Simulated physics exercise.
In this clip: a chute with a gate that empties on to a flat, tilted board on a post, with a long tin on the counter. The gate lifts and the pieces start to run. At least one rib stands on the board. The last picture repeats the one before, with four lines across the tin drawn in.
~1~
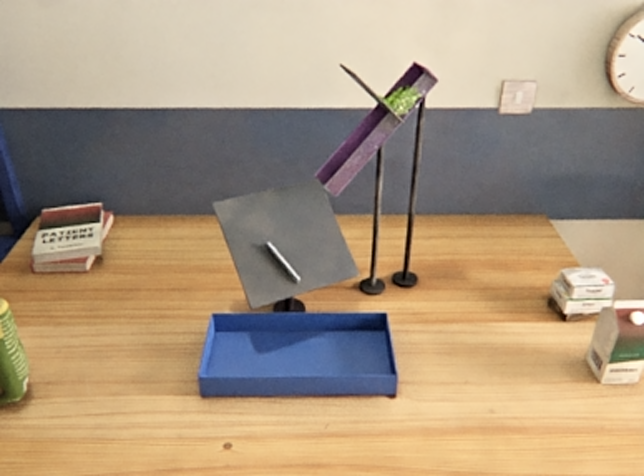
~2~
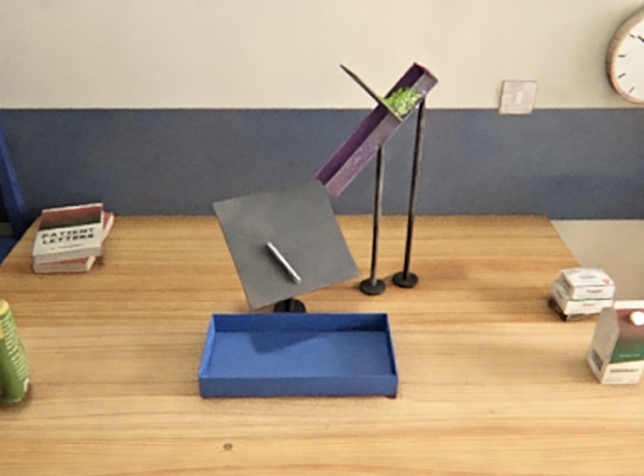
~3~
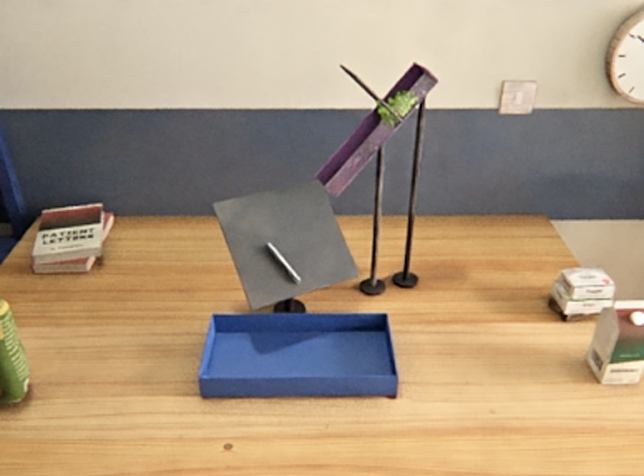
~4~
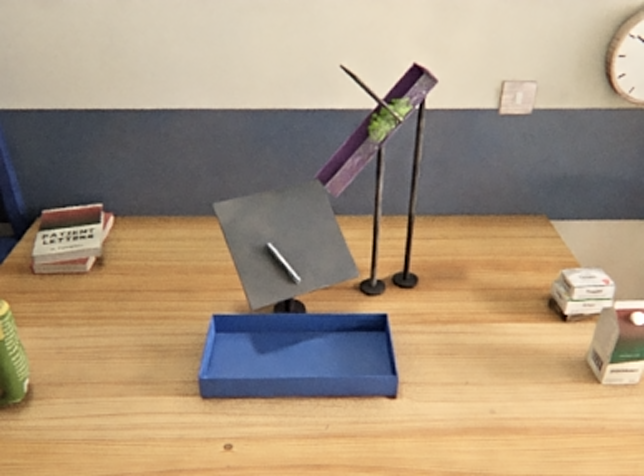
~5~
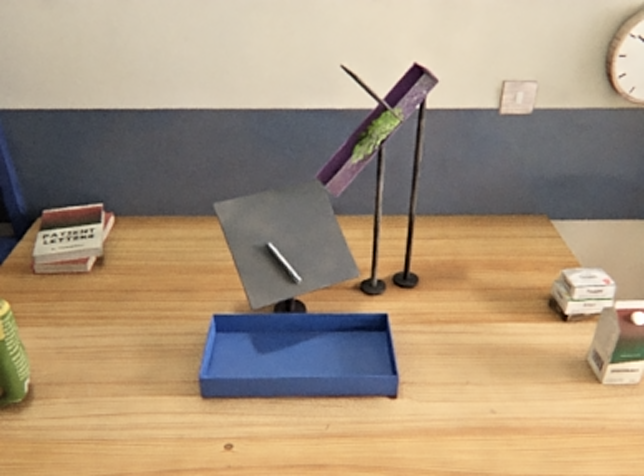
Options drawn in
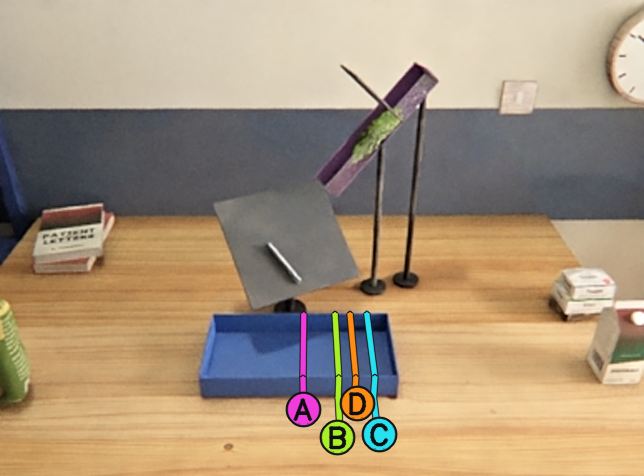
On a wooden counter, a clump of small green pieces slid down a sloping purple chute toward its lower left end, above a tilted gray board and an empty blue tray.
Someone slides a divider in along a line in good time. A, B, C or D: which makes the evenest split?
The answer is line B.
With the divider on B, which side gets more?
The left side.
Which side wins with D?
The left side.
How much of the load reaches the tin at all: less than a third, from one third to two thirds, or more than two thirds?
More than two thirds.
On the marked copy, line A crosses the front rim at (303, 377); line B crosses the front rim at (338, 376); line C crosses the front rim at (374, 376); line D crosses the front rim at (355, 376).
With A, of what is caught, a small part on the left of the divider, nearly all on the right.
With B, of what is caught, about two thirds on the left of the divider, about a third on the right.
With C, of what is caught, nearly all on the left of the divider, a stray few on the right.
With D, of what is caught, nearly all on the left of the divider, a small part on the right.
